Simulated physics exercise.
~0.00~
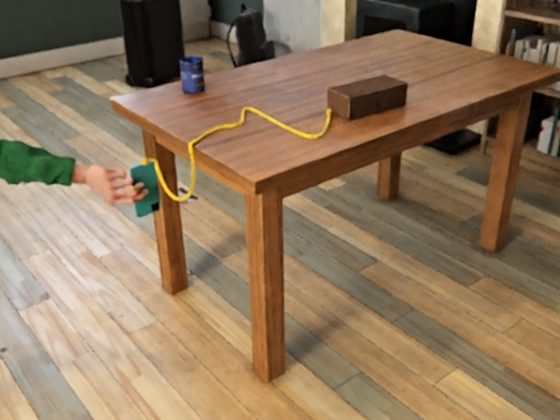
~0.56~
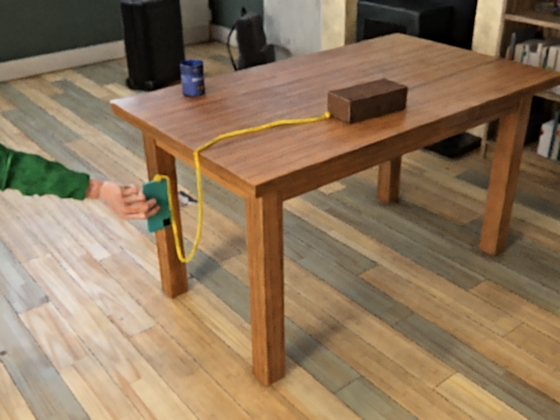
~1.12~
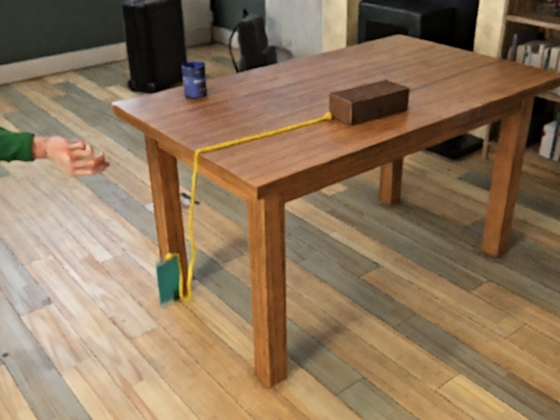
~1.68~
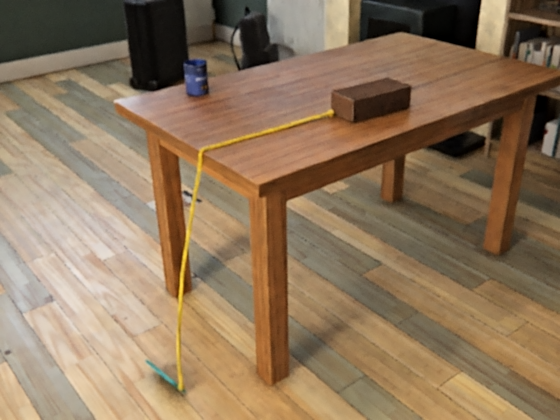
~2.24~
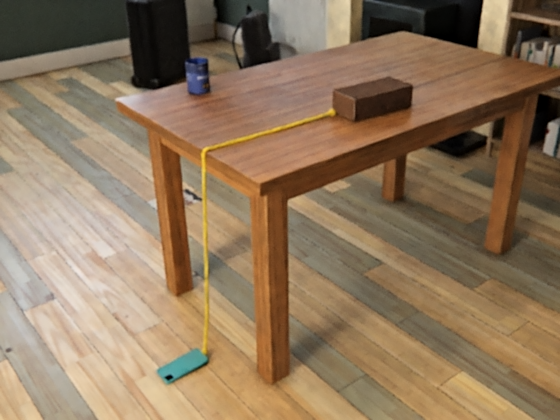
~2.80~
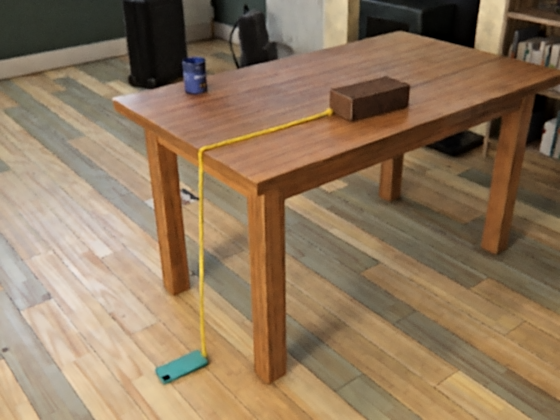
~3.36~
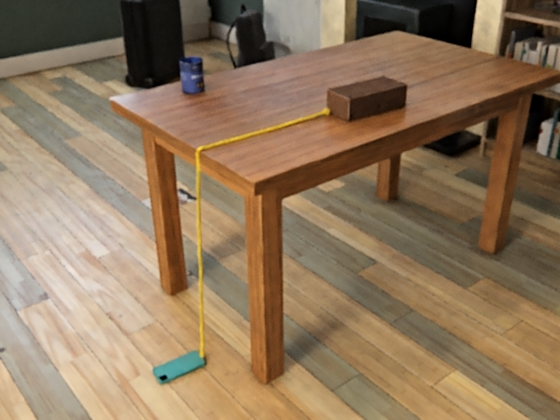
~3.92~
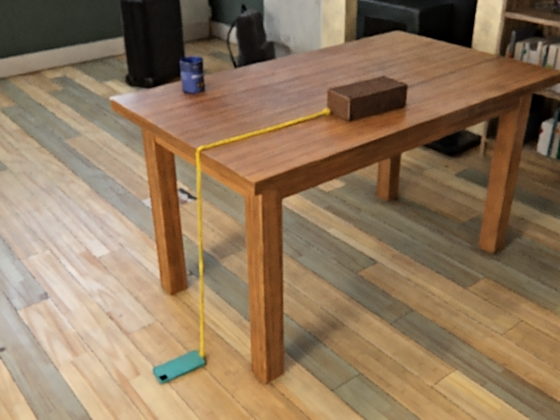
Beside a wooden table, a hand releases a turquoise phone tied to a brick, and it drops to the floor.
